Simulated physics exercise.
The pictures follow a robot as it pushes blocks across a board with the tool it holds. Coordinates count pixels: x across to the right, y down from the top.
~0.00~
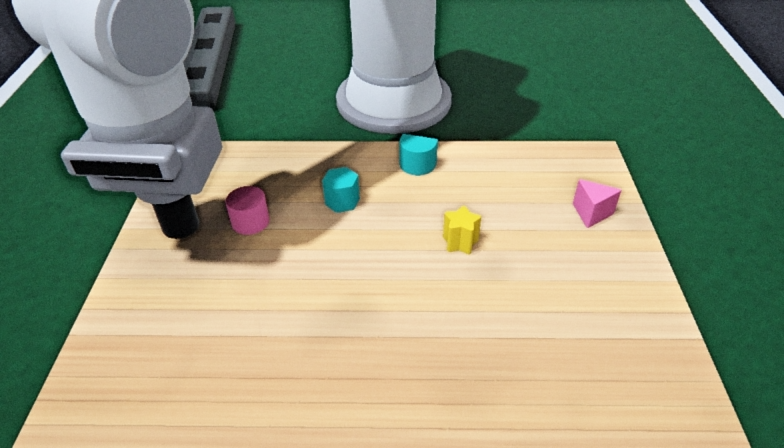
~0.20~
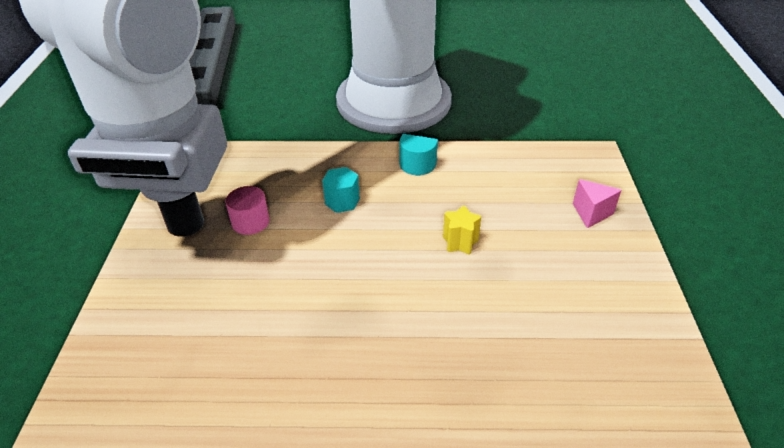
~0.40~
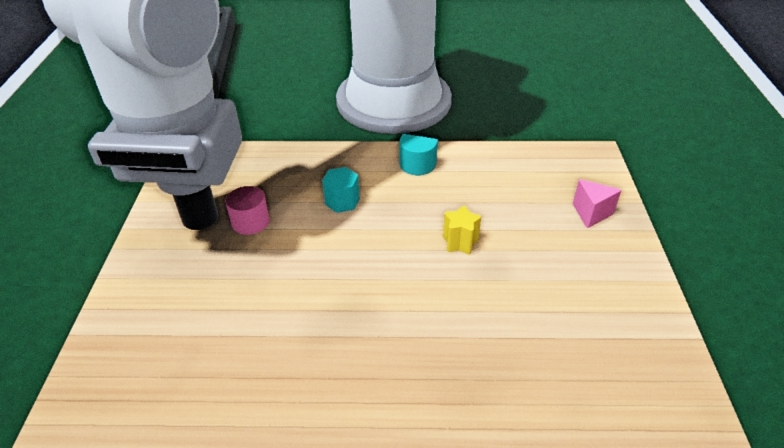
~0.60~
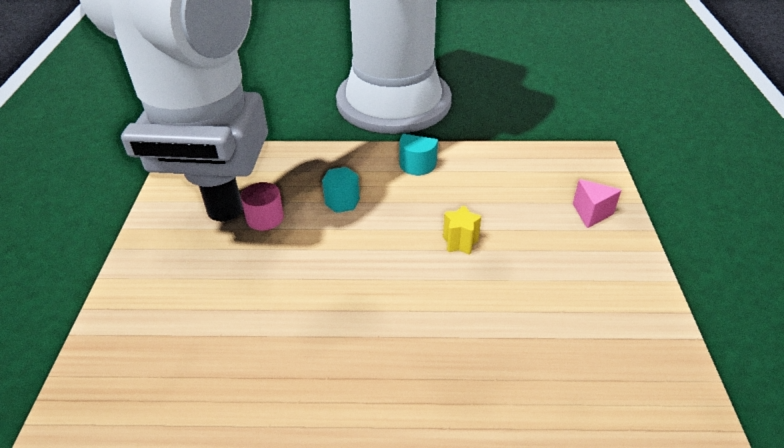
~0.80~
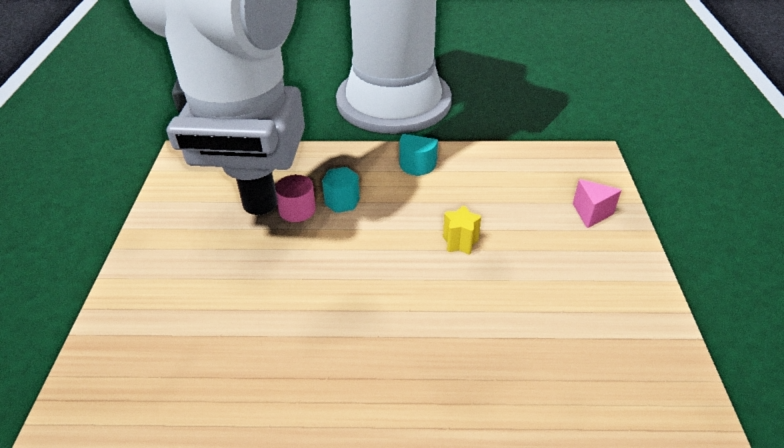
A white robot arm with a black tool reaches over a pale wooden board on a green surface, seen from above by a still camera. A dark pink round block, two turquoise blocks, a yellow star and a pink triangular block lie across the board's far half. The tool slides right, meets the round block and pushes it toward the nearer turquoise one, while the others stay still.
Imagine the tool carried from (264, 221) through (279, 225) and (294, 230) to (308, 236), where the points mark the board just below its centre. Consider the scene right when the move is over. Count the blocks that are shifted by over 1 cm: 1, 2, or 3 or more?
Shifted over 1 cm: One.
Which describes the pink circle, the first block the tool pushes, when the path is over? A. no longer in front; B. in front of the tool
I'll go with A - no longer in front.
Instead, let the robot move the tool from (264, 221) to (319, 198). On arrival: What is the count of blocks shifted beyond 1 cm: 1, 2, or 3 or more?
I count two.
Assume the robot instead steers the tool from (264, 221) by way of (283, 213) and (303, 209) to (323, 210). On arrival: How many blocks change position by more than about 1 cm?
I expect two blocks to move.
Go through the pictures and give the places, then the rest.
Tool tip (181, 227); block tops, pink circle (245, 198); turquoise hexagon (340, 177), in the first picture.
Tool (186, 225); blocks unchanged, in the second picture.
Tool (200, 218); blocks unchanged, in the third picture.
Tool (225, 210); pink circle (260, 193), in the fourth picture.
Tool (260, 204); pink circle (294, 185); turquoise hexagon (340, 177), in the fifth picture.
On the path given first. Halfway along, tool (285, 211); pink circle (309, 184); turquoise hexagon (344, 176).
At the end, tool (306, 219); pink circle (310, 184); turquoise hexagon (344, 175), turned 15° clockwise.
